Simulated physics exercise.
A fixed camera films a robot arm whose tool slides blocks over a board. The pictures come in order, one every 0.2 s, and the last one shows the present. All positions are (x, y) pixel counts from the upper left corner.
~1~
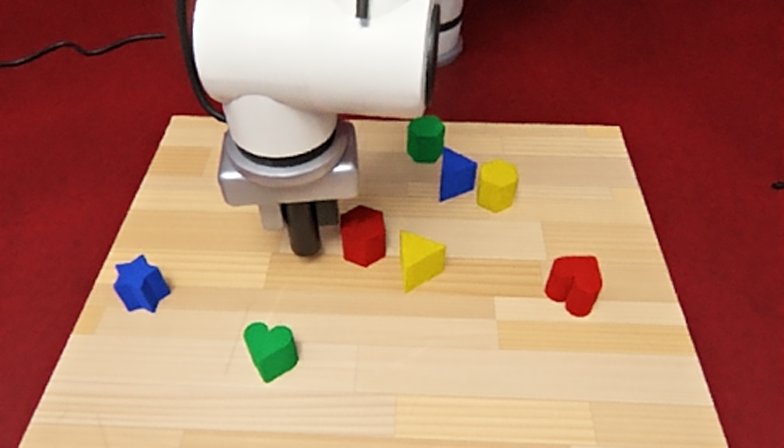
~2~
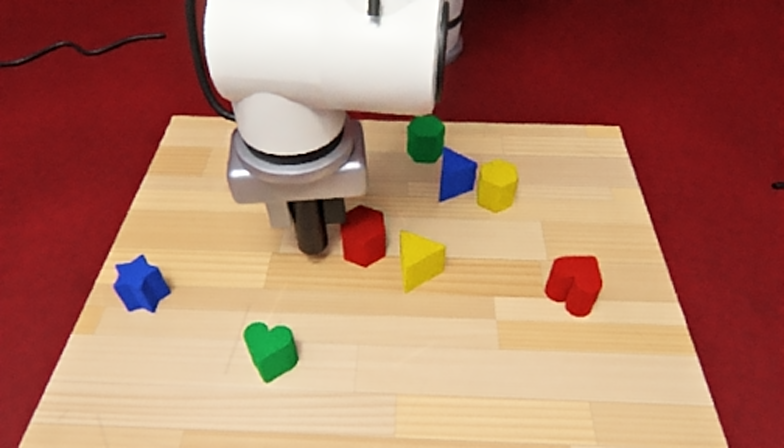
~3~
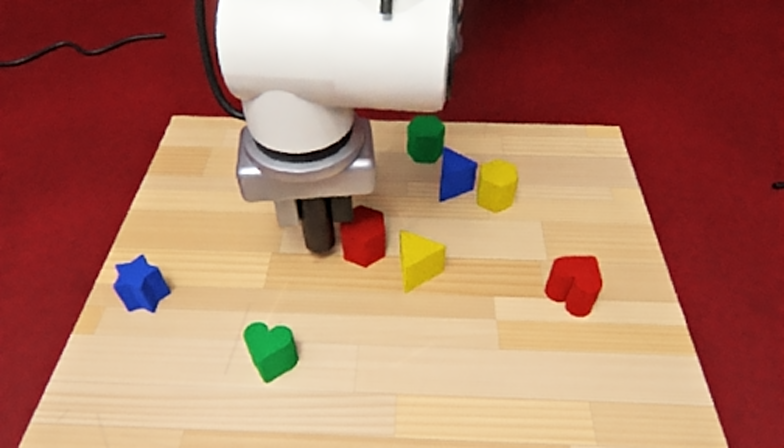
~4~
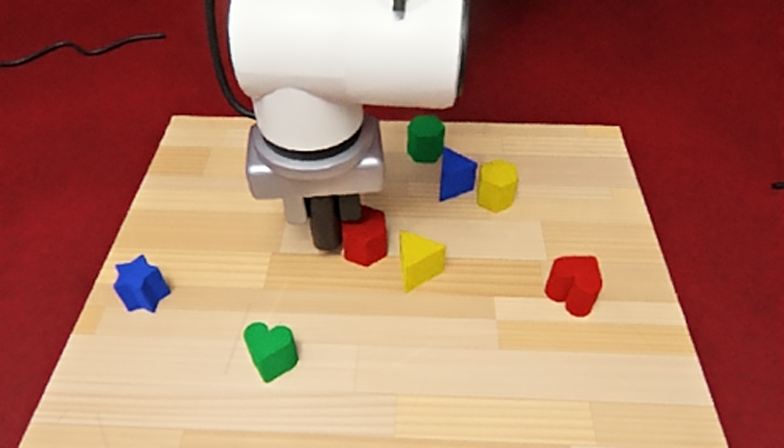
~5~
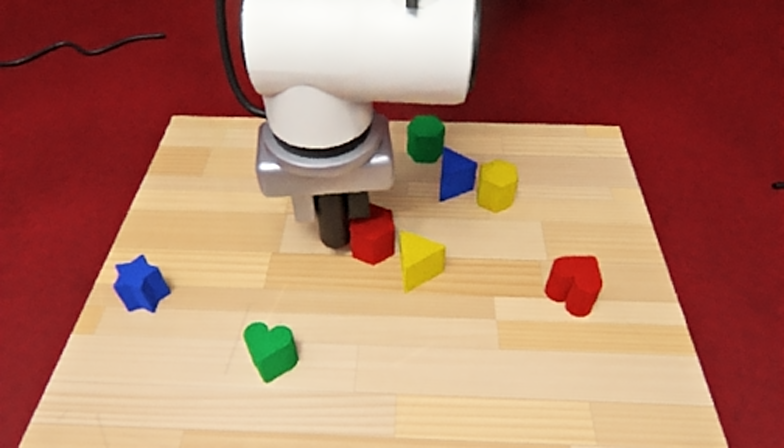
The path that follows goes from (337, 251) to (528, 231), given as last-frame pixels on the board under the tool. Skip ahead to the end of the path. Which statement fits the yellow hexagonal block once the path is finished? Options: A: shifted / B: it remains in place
Answer: A.
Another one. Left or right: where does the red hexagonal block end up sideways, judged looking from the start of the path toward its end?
The left-hand side.
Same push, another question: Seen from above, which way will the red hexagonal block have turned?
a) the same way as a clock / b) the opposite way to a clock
b
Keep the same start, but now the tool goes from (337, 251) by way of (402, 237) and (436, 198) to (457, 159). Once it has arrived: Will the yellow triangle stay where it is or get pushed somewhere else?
Displaced, by a centimetre or more.
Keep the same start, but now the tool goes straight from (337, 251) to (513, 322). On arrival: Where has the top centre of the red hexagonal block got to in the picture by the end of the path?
The centre of its top face lies at (405, 219).
On the path given first. One third of the way, tool (403, 231); red hexagonal block (437, 208), turned 20° anticlockwise; yellow triangle (431, 247), turned 60° clockwise.
Two thirds of the way, tool (468, 224); red hexagonal block (496, 193), turned 55° anticlockwise; yellow triangle (431, 247), turned 60° clockwise; yellow hexagonal block (505, 167).
At the end, tool (531, 217); red hexagonal block (539, 178), turned 105° anticlockwise; yellow triangle (431, 247), turned 60° clockwise; blue triangle in place; yellow hexagonal block (515, 154), turned 45° anticlockwise.
